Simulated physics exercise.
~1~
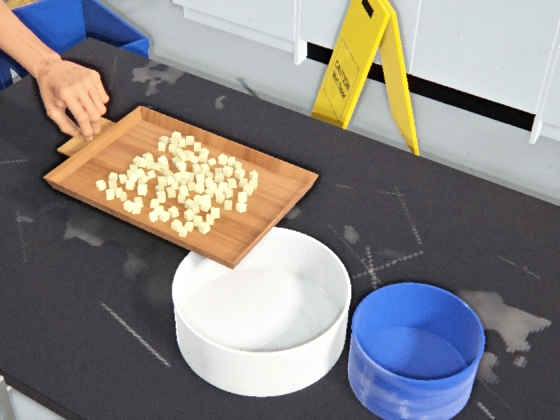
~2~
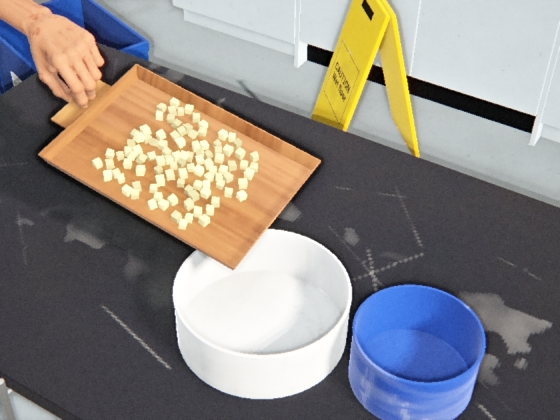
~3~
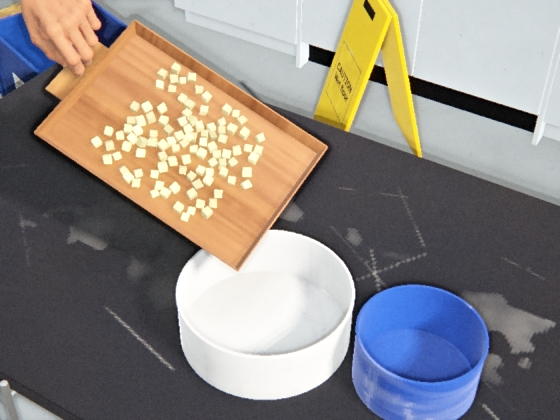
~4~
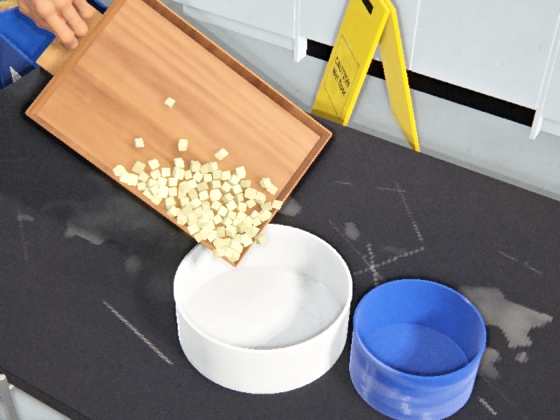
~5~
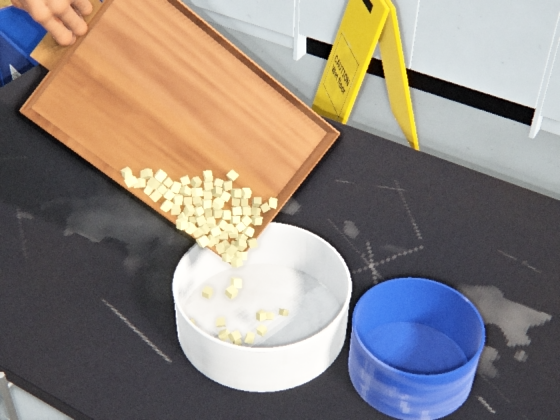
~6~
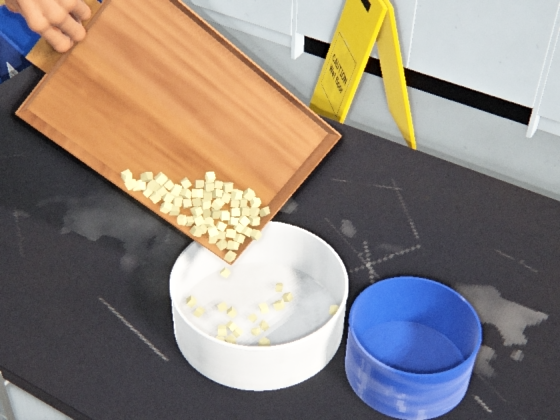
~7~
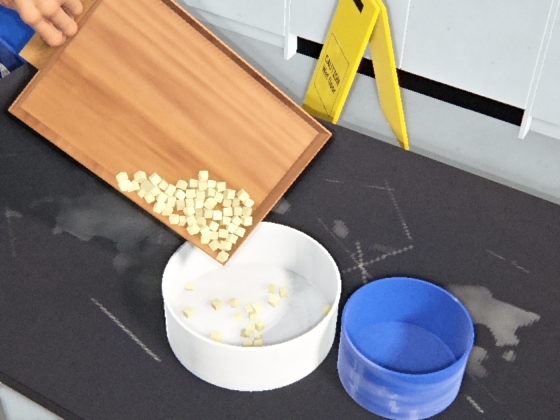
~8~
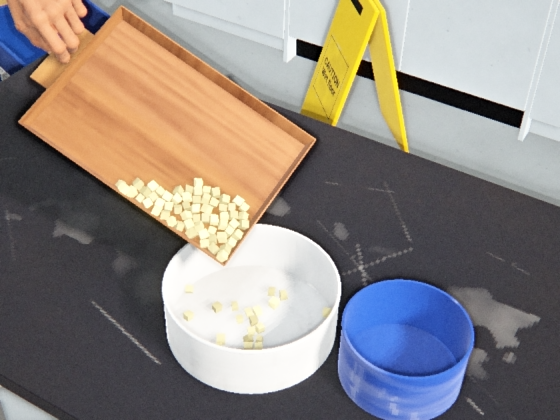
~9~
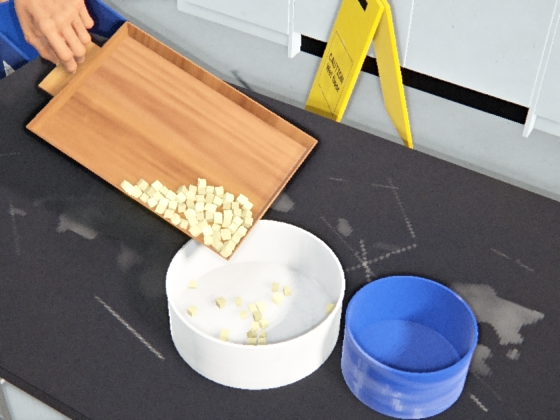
We see a hand tilt a wooden tray of small pale cubes over a white pot beside a blue pot, so the cubes slide down and some drop into the white pot. The hand then tips the tray partly back, leaving most of the cubes bunched at its lower corner.
